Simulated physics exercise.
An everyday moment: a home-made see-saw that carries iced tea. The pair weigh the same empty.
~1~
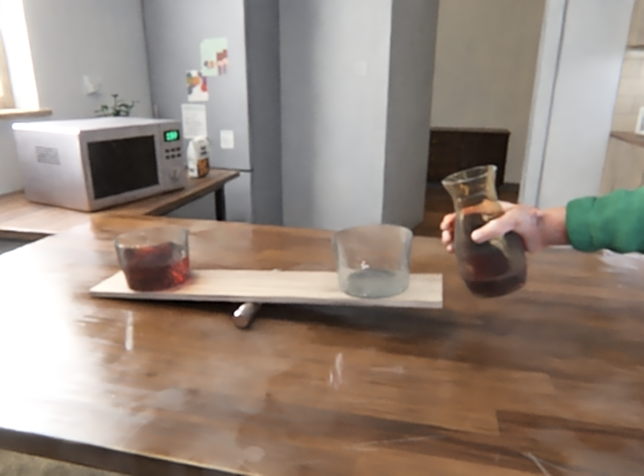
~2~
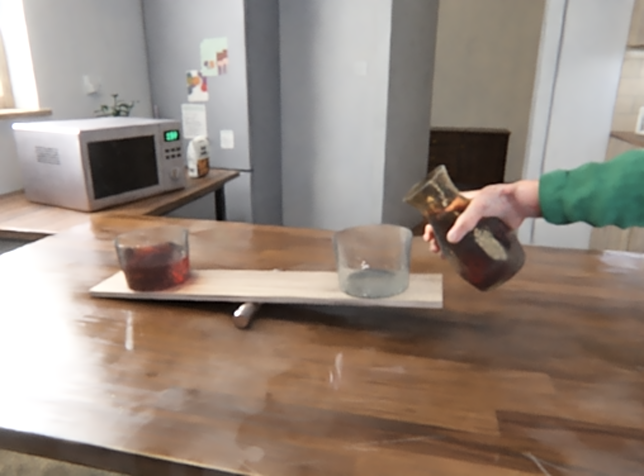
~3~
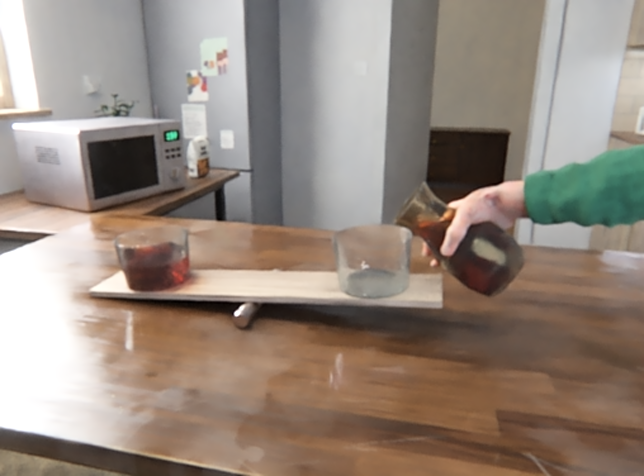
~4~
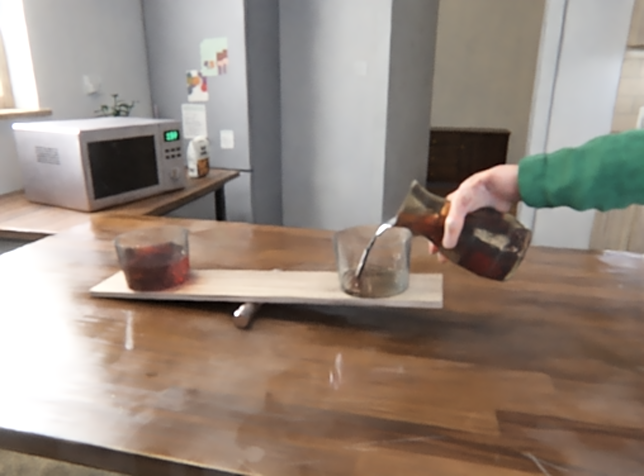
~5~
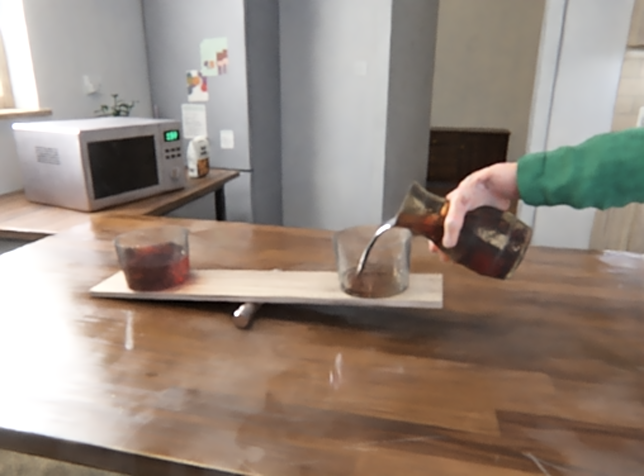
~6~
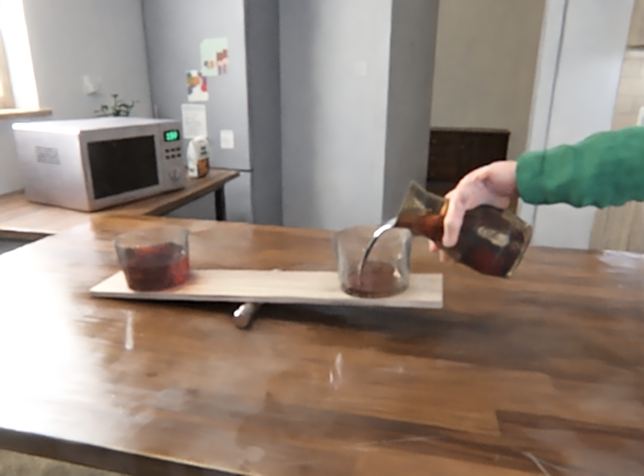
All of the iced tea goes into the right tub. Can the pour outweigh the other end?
In the end the shelf board tips the other way.
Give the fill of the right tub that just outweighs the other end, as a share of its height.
Roughly 50 per cent.
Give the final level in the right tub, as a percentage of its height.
Roughly 80 per cent.
Next, the right tub is about half full; the shelf board leans as before.
After that, the right tub is about two thirds full; the shelf board has swung over, and that end is down.
Finally, the right tub is about three quarters full; the shelf board has swung over, and that end is down.
